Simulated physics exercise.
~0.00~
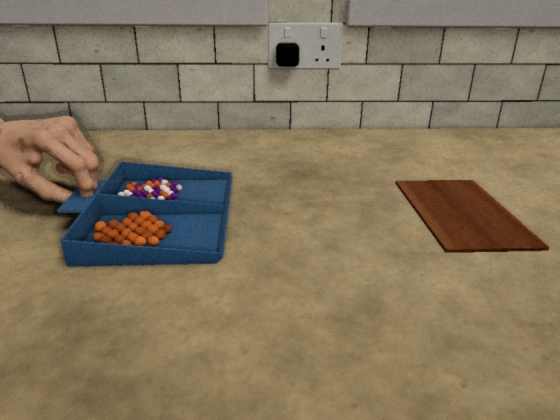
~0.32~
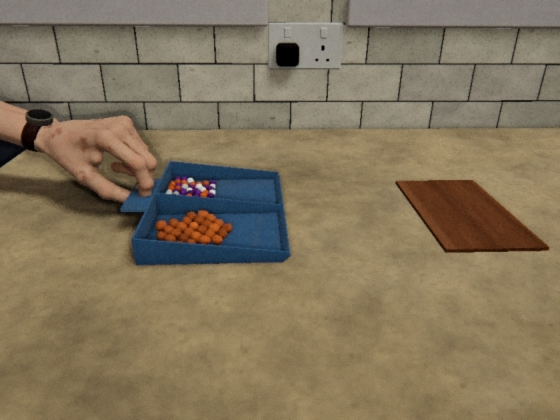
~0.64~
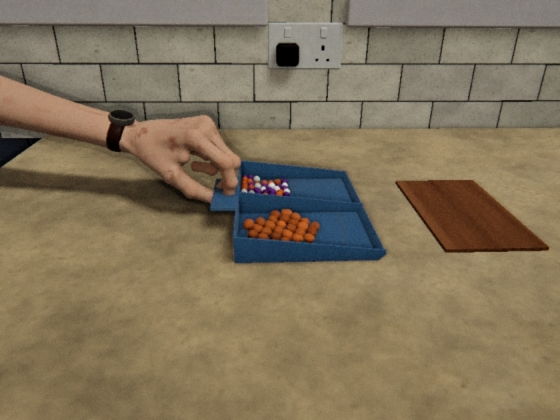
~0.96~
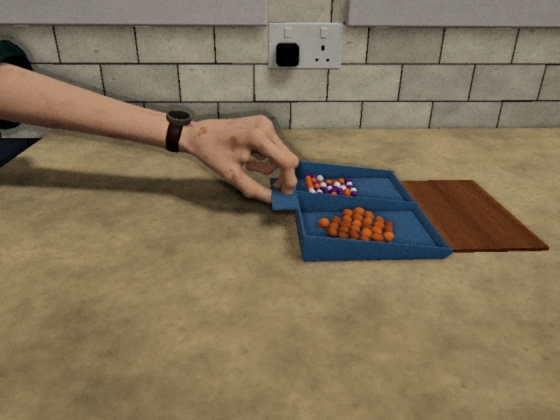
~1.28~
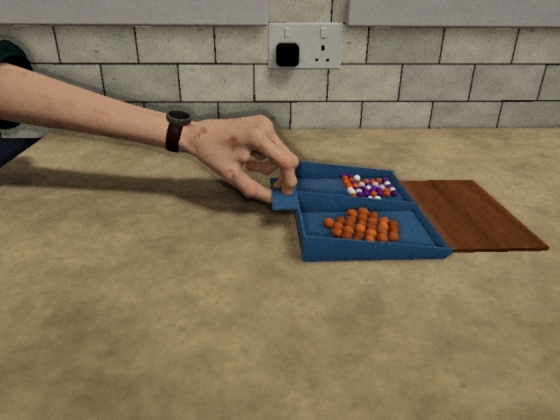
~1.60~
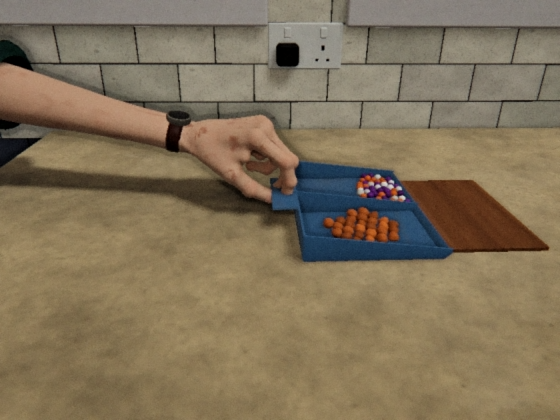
On a worktop by a pale brick wall, a hand pushed a blue two-part tray of small orange balls and multicoloured beads right until it stopped at a flat brown board; the beads slid on towards the front rim, the orange balls shifted slightly, and everything stayed inside.
